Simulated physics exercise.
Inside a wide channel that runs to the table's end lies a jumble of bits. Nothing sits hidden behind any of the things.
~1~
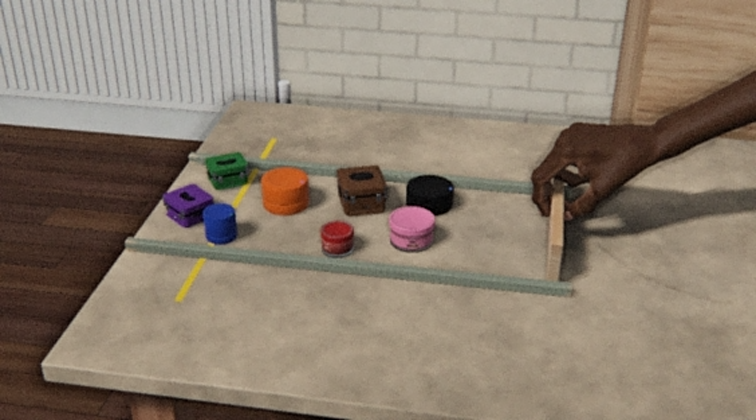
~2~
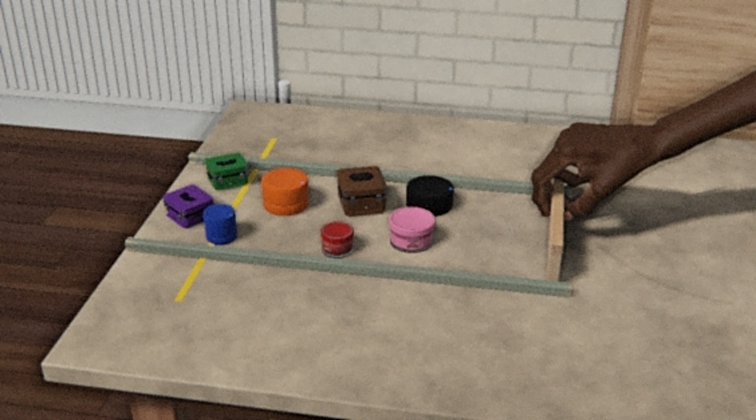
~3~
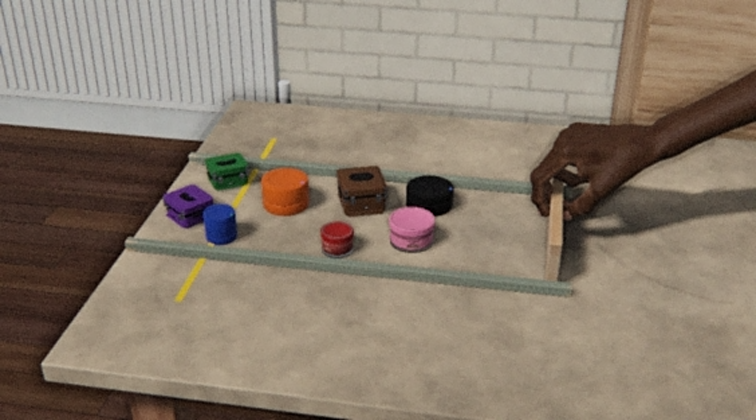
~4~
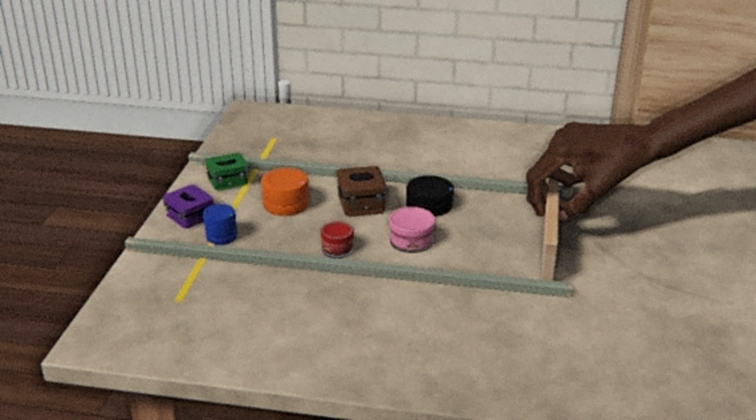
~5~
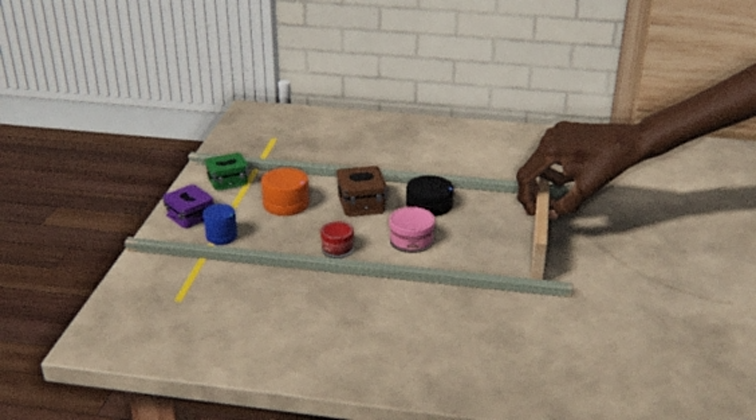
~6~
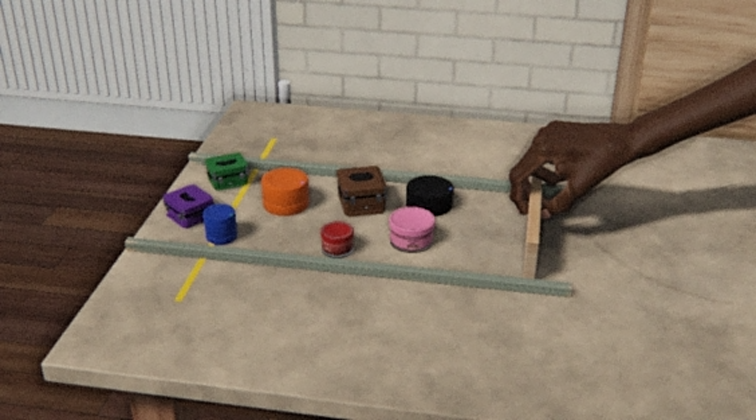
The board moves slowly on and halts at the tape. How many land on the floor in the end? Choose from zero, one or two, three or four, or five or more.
In the end, one or two land there.
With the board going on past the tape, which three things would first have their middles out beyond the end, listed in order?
The order is the purple case, then the orange lid, then the green case.
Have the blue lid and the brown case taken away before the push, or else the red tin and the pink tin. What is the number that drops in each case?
The number is 0 for the first case and 2 for the second.
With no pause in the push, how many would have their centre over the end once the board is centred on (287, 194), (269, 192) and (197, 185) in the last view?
Middles past end - pos 1: 0, pos 2: 0, pos 3: 5.
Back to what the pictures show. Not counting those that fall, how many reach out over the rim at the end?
As for overhanging, the count is 2.
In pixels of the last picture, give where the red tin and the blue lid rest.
Red tin: (198, 231); blue lid: (173, 219).
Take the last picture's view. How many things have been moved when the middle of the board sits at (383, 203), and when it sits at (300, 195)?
So far 5, and 6 at the second.
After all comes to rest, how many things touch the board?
It adds up to 3.
Early on, none off yet; purple case at rest near (190, 208); green case at rest near (227, 173); blue lid at rest near (221, 225).
Finally, the number that fall off is one or two; lost, orange lid and purple case.
